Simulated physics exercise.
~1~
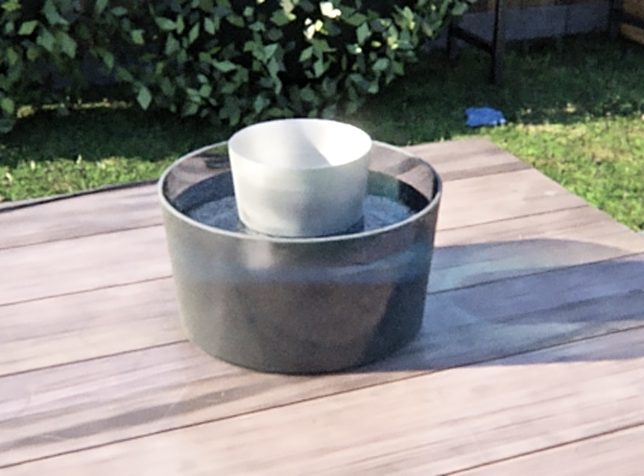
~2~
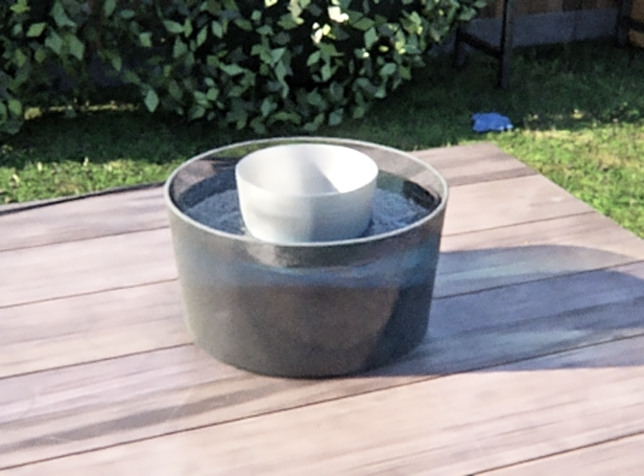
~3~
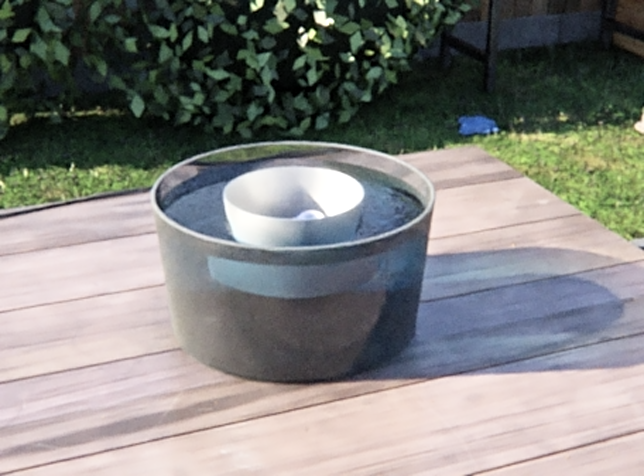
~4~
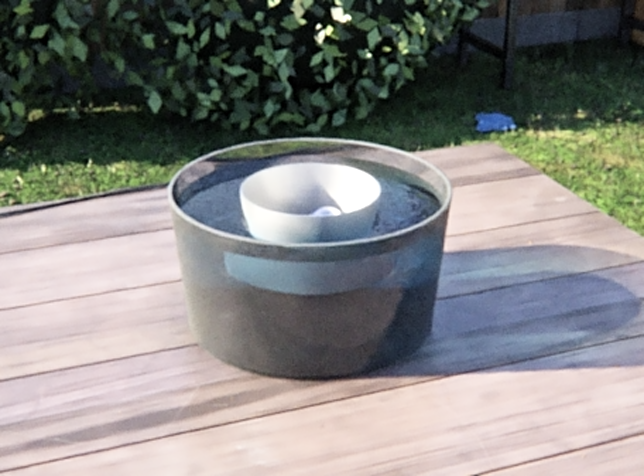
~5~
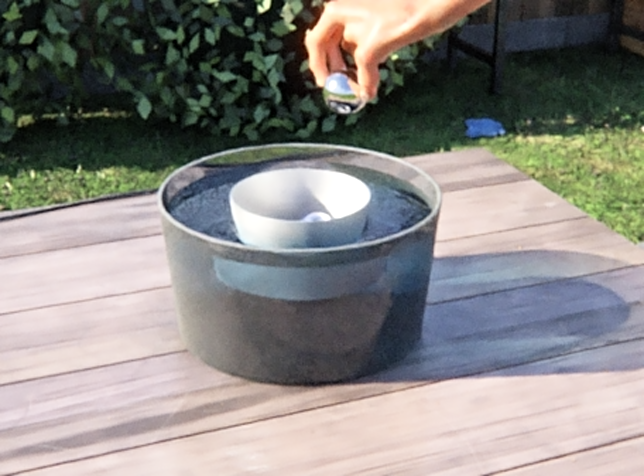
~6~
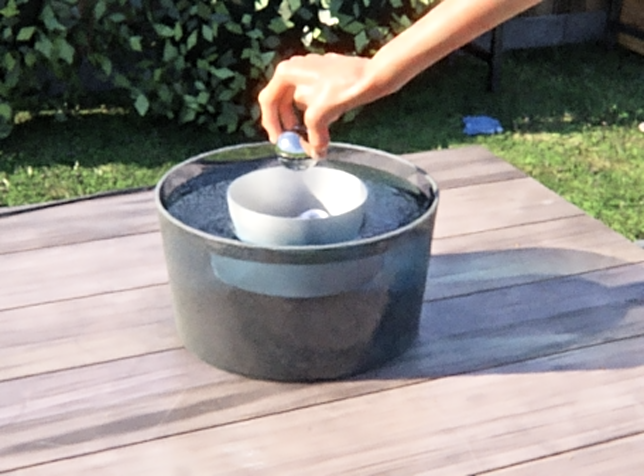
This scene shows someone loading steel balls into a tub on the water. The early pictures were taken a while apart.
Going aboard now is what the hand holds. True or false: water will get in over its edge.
True.
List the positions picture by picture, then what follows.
In the first frame, tub (301, 144) empty; most of its side above the surface.
In the second frame, tub (307, 170) with one aboard; about half of its side above the surface.
In the third frame, tub (294, 194) with two aboard; about a fifth of its side above the surface.
In the fourth frame, tub (311, 190) with two aboard; about a fifth of its side above the surface.
In the fifth frame, tub (300, 196) with two aboard; about a fifth of its side above the surface; the next steel ball in the hand at (346, 91).
In the sixth frame, tub (298, 193) with two aboard; about a fifth of its side above the surface; the next steel ball in the hand at (298, 149).
Soon after, the steel ball is in and the tub dips.
Later, water pours in over its edge.
In the end, the tub lies on the bottom with its load.
